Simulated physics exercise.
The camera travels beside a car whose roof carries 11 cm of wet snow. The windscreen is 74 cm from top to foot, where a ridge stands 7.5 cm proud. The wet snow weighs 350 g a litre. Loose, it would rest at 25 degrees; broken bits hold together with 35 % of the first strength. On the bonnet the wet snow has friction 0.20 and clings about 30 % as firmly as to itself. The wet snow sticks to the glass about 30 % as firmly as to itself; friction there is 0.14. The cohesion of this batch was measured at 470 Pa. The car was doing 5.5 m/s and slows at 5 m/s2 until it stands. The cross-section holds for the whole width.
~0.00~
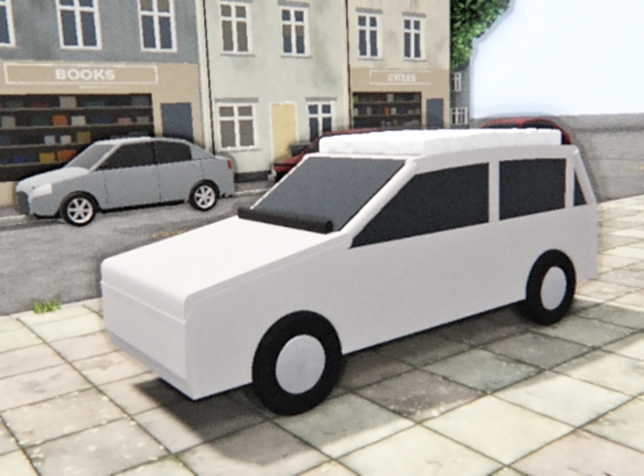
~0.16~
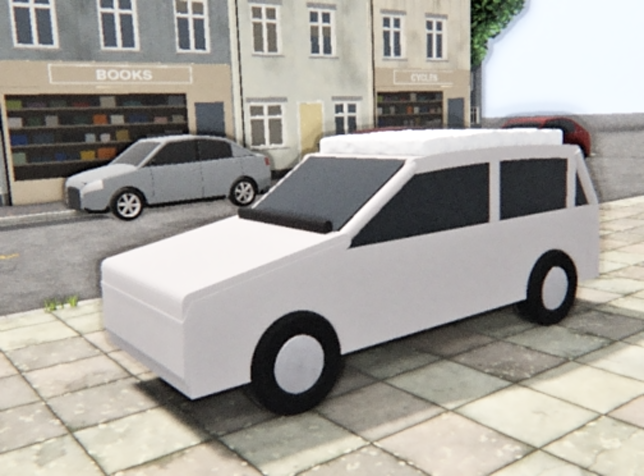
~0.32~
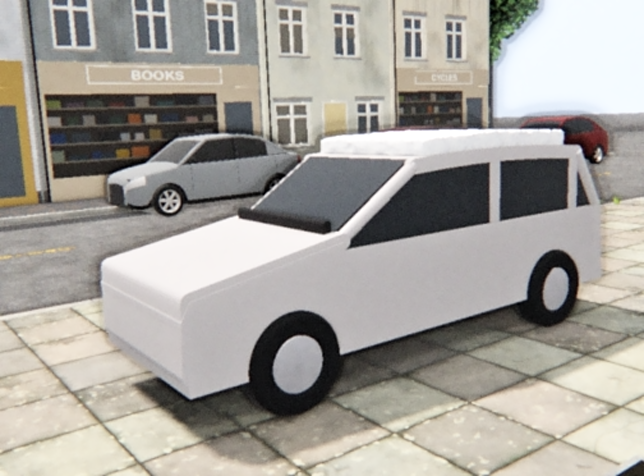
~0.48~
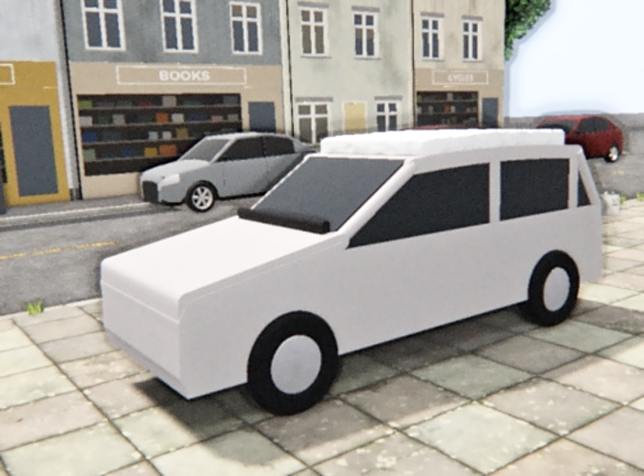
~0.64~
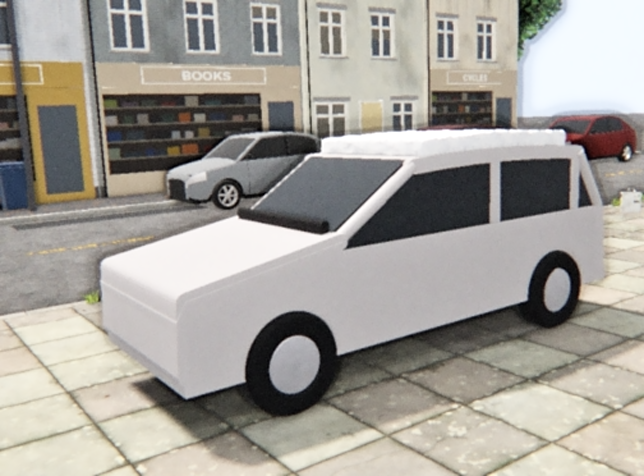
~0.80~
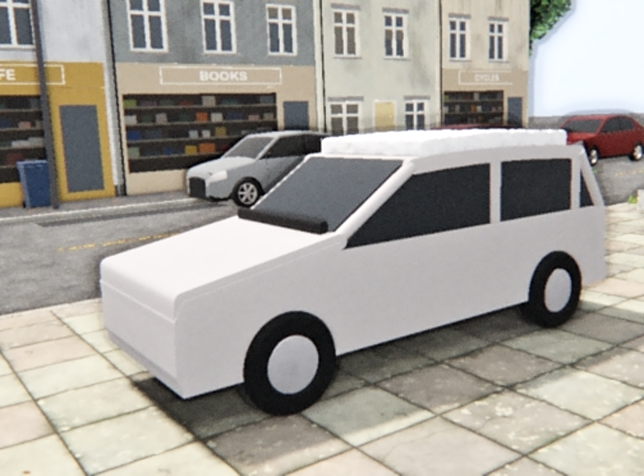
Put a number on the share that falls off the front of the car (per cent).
The share that falls off the front of the car is near 0 %.
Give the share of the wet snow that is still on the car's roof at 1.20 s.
Near 100 %.
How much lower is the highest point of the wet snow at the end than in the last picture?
Some 0 cm.
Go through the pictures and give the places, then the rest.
In the first picture, foremost bit of the wet snow at (424, 145).
In the second picture, foremost bit of the wet snow at (424, 147).
In the third picture, foremost bit of the wet snow at (423, 147).
In the fourth picture, foremost bit of the wet snow at (423, 147).
In the fifth picture, foremost bit of the wet snow at (422, 147).
In the sixth picture, foremost bit of the wet snow at (422, 147).
After 1.20 s, all of the snow is on the roof, none on the glass, none on the bonnet and none has gone off the nose.
After 1.66 s, all of the snow is on the roof, none on the glass, none on the bonnet and none has gone off the nose.
After 2.13 s, all of the snow is on the roof, none on the glass, none on the bonnet and none has gone off the nose.
After 2.60 s, all of the snow is on the roof, none on the glass, none on the bonnet and none has gone off the nose.
After 2.70 s, all of the snow is on the roof, none on the glass, none on the bonnet and none has gone off the nose.
